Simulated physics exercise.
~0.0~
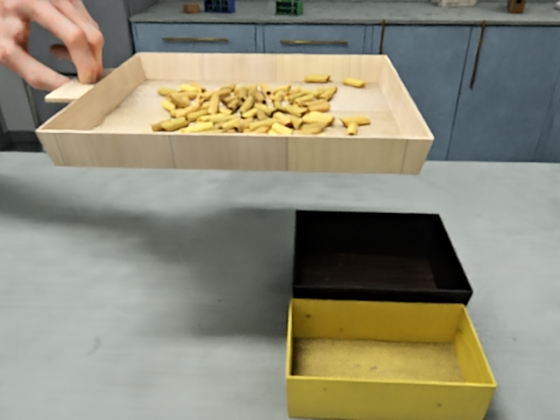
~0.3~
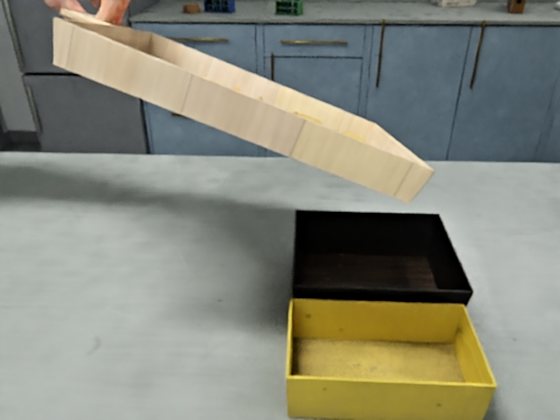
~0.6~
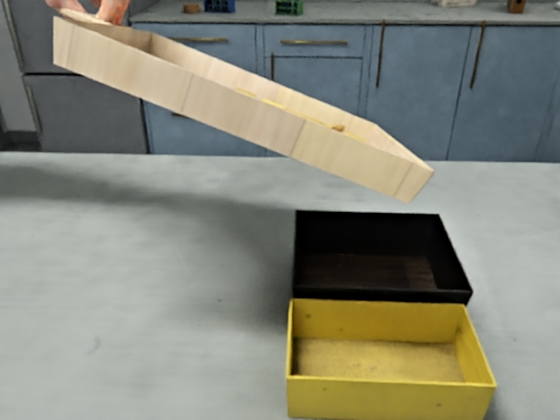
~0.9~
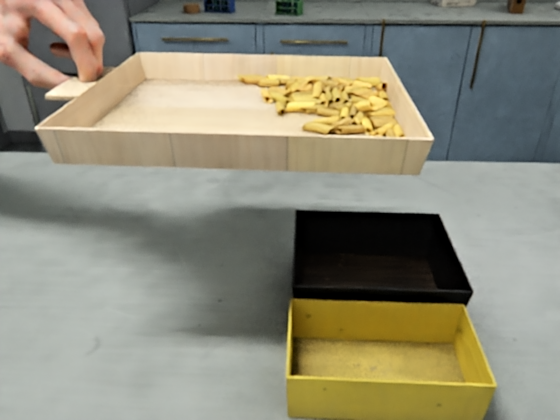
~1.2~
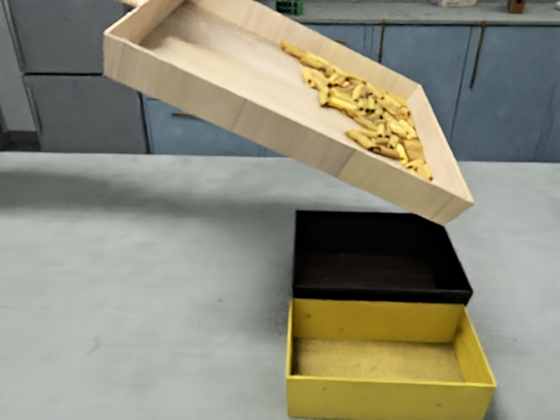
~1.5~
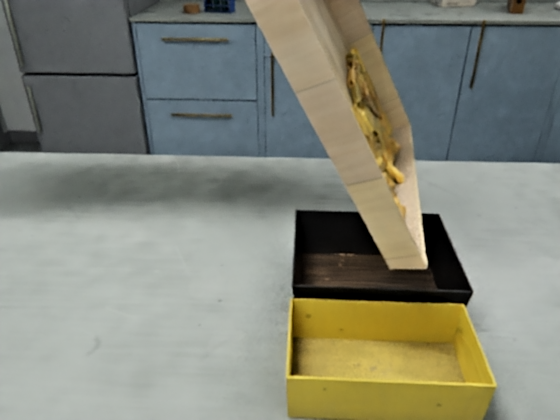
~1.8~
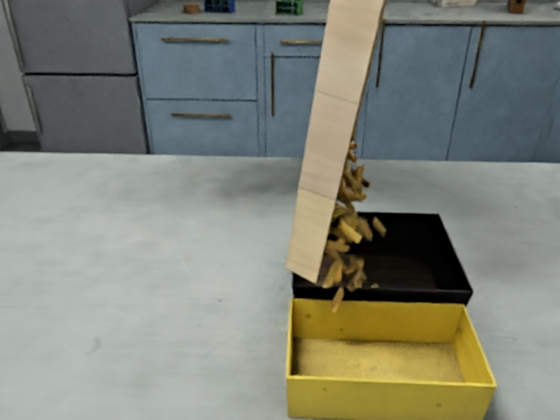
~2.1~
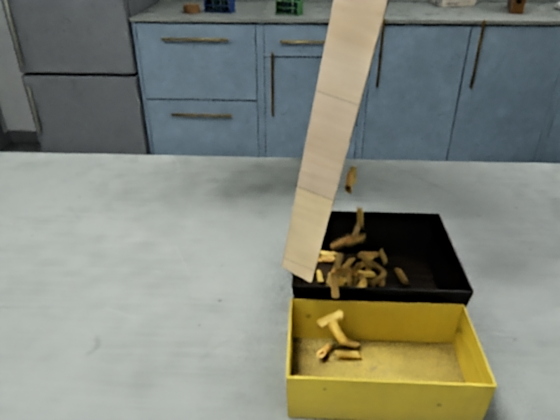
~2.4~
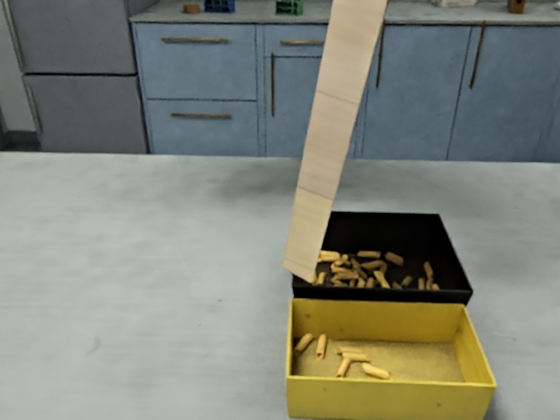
In a kitchen, a hand tilts a pale wooden tray of dry pasta to the right, levels it, then moves it rightward and tips it steeply, spilling the pieces mostly into a black tin, with a few landing in the yellow tin in front.
